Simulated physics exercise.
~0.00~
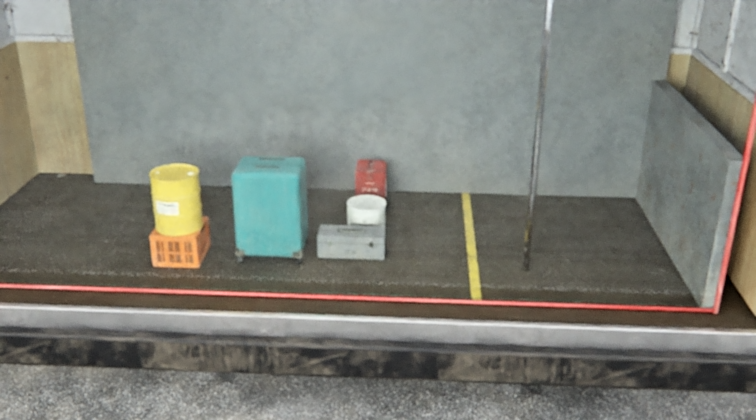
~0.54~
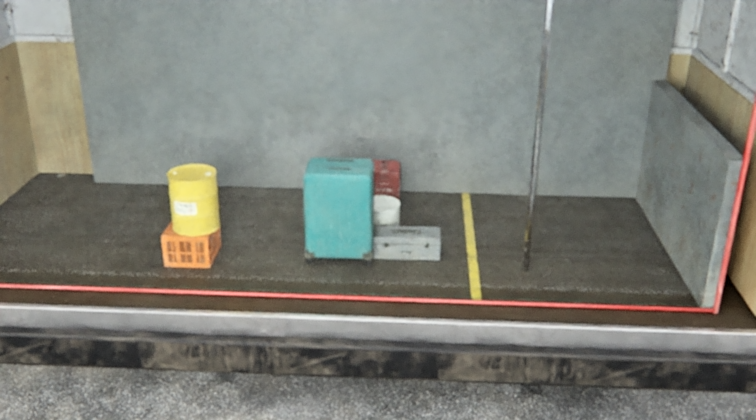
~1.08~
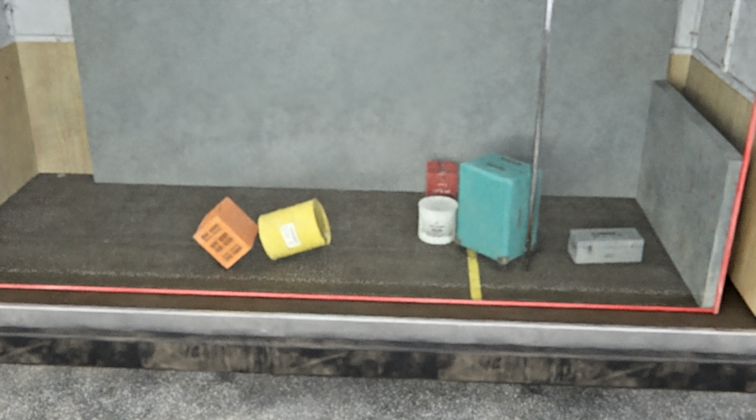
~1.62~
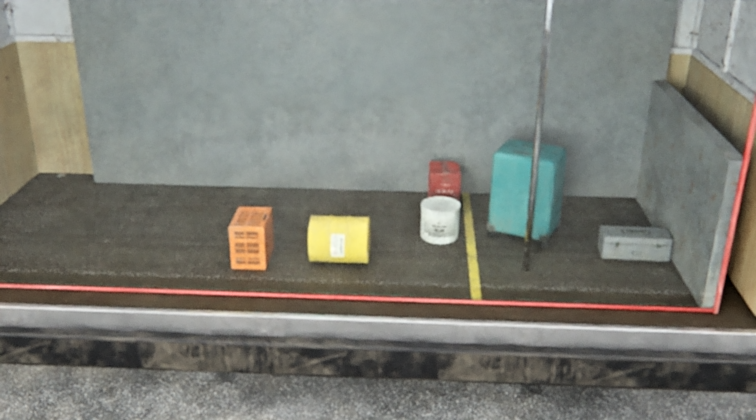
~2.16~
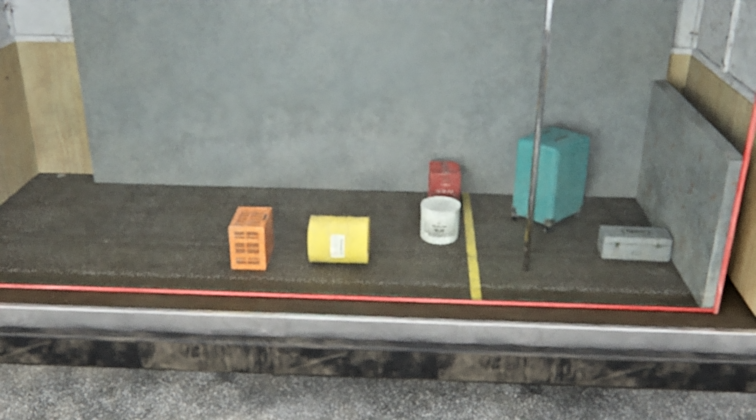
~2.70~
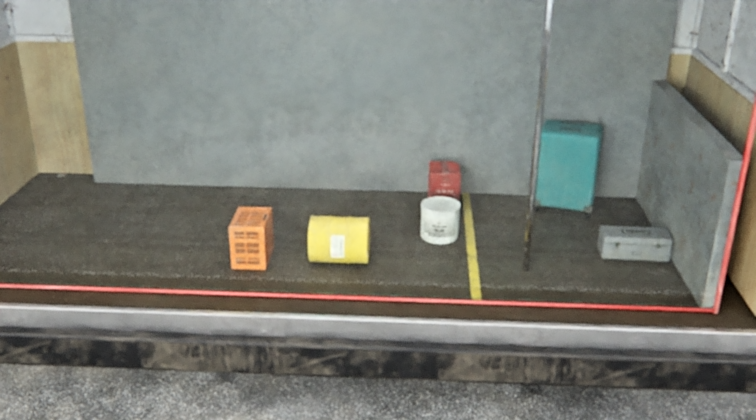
Van floor with unsecured items sliding right, a yellow drum toppling, the toolbox and teal case ending past the yellow line.
